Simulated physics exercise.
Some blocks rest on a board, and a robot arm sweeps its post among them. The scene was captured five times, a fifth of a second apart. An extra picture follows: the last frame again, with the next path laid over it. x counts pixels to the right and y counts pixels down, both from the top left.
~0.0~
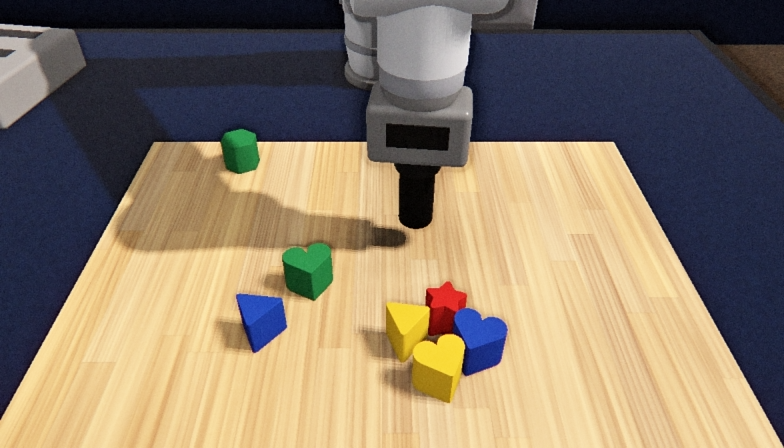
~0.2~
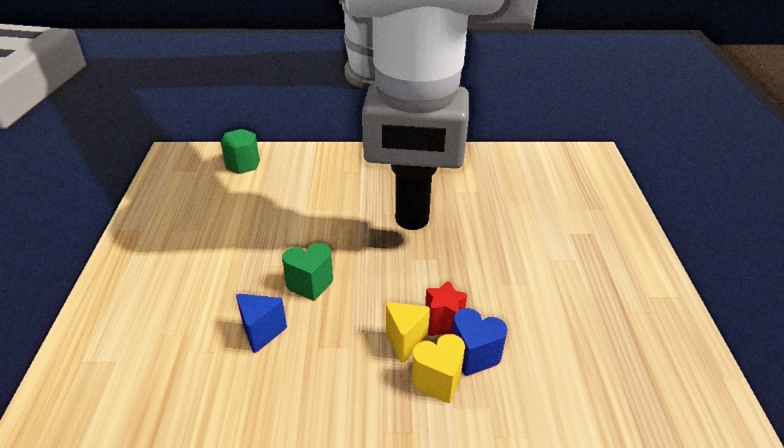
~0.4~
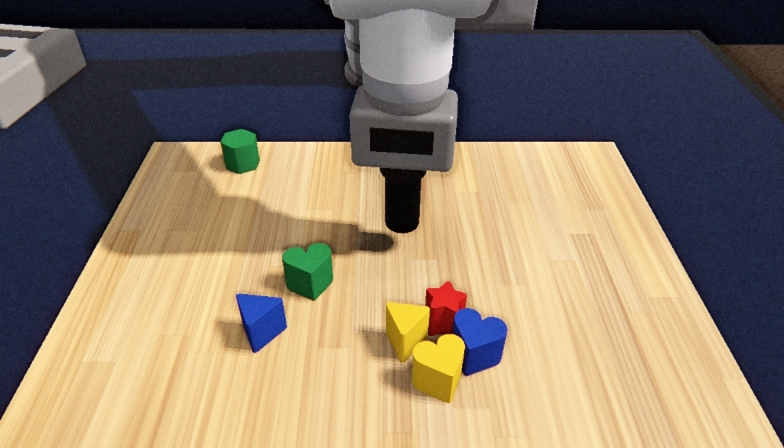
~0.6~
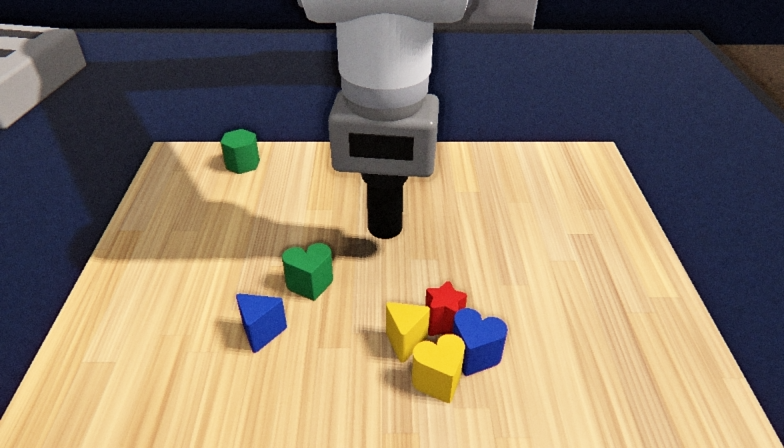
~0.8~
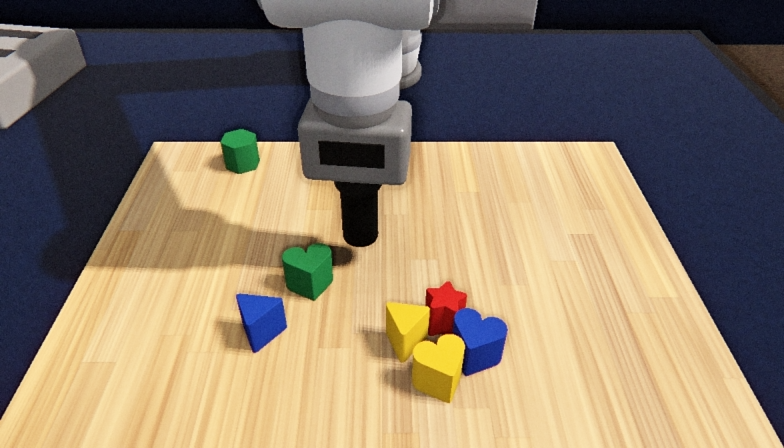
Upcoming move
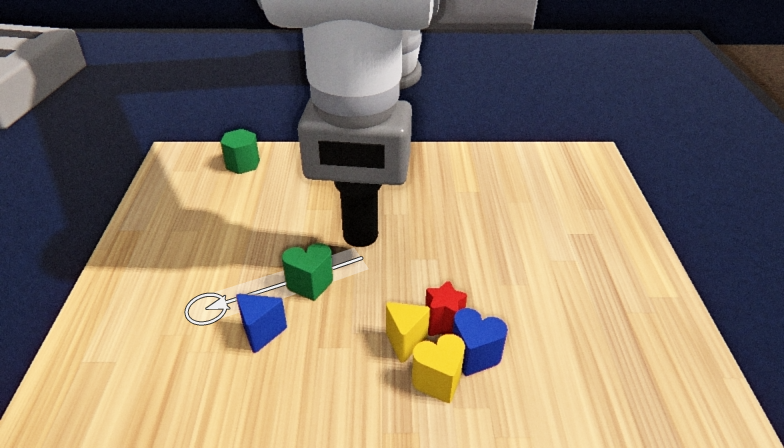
A robot arm moves its black post left above the board while the colored blocks stay still.
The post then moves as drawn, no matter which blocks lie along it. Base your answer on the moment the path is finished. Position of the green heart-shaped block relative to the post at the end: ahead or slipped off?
At the end of the path, the post has already lost the green heart-shaped block, which lies beside or behind it.
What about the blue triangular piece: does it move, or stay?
At the moment the path ends, the blue triangular piece no longer stands where it did.
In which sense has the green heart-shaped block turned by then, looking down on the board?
It makes a counterclockwise turn.
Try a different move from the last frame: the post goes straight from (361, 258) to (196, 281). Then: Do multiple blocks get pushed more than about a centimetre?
I believe not.
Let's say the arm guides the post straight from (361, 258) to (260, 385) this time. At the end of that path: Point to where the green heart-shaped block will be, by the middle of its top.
Top centre: (271, 275).
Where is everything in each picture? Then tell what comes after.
The first picture shows tip of the post (415, 220), middles of tops, blue triangular piece (256, 305), green heart-shaped block (307, 256).
The second picture shows post (412, 221), nothing pushed.
The third picture shows post (402, 224), nothing pushed.
The fourth picture shows post (385, 229), nothing pushed.
The fifth picture shows post (361, 237), blue triangular piece (256, 305), green heart-shaped block (307, 256).
The line goes from (361, 258) directly to (206, 309).
On the path given first. One third of the way, post (309, 254); green heart-shaped block (277, 271), turned 15° anticlockwise.
Two thirds of the way, post (257, 270); blue triangular piece (246, 317), turned 35° anticlockwise; green heart-shaped block (235, 295), turned 55° anticlockwise.
At the end, post (200, 288); blue triangular piece (244, 321), turned 55° anticlockwise; green heart-shaped block (203, 310), turned 120° anticlockwise.
